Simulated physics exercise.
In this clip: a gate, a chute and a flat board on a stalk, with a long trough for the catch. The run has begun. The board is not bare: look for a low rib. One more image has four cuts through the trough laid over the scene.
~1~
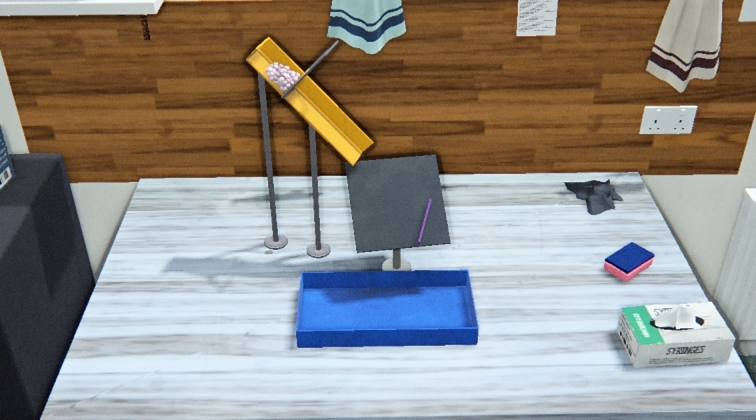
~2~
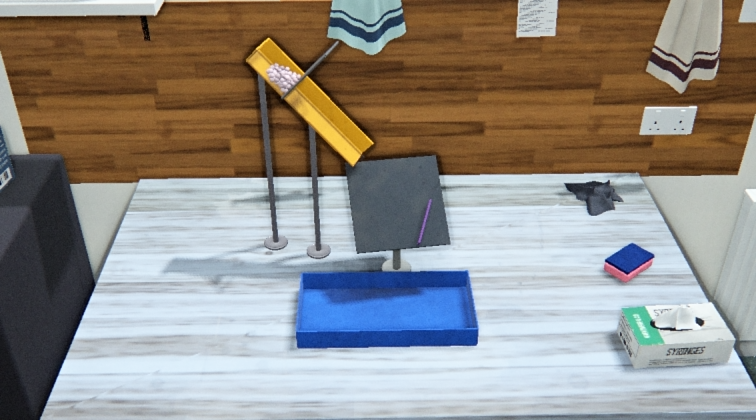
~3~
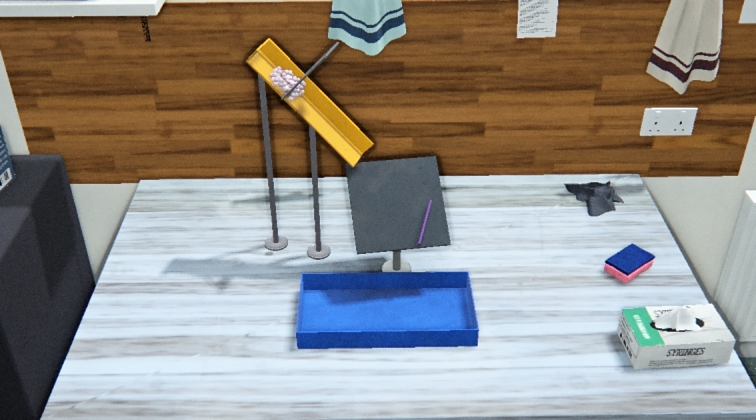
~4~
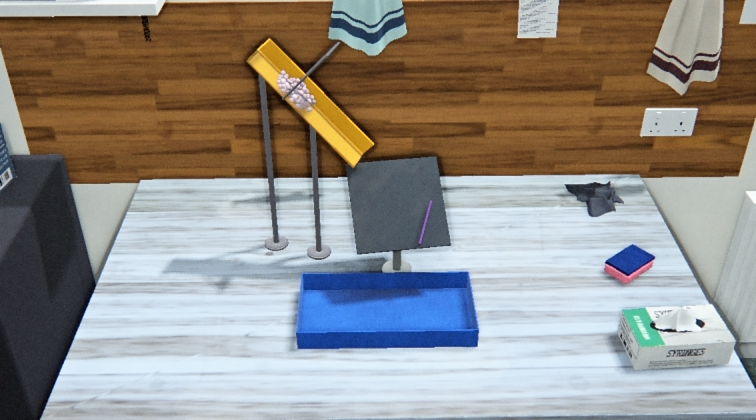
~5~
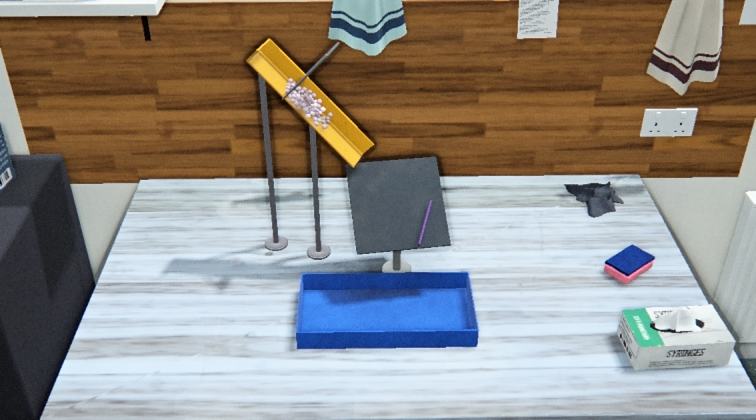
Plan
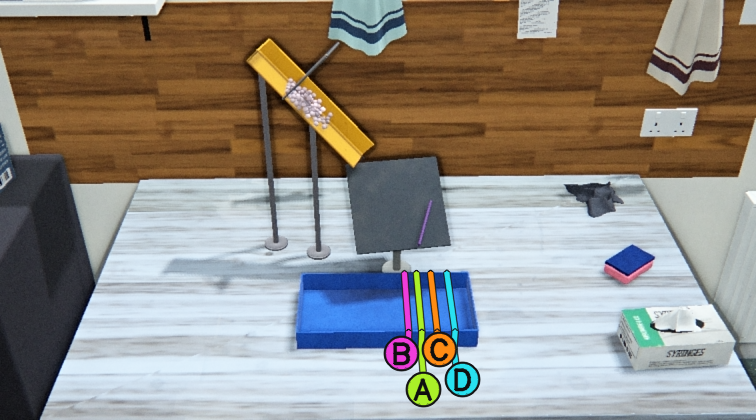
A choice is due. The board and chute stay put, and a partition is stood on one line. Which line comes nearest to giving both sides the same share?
B.
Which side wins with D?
More lands on the left.
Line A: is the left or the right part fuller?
Left.
On the marked copy, line A crosses the front rim at (421, 331); line B crosses the front rim at (408, 331); line C crosses the front rim at (437, 331); line D crosses the front rim at (455, 330).
If A is chosen, of what is caught, most on the left of the divider, about a quarter on the right.
If B is chosen, of what is caught, about a third on the left of the divider, about two thirds on the right.
If C is chosen, of what is caught, most on the left of the divider, a small part on the right.
If D is chosen, of what is caught, nearly all on the left of the divider, a small part on the right.
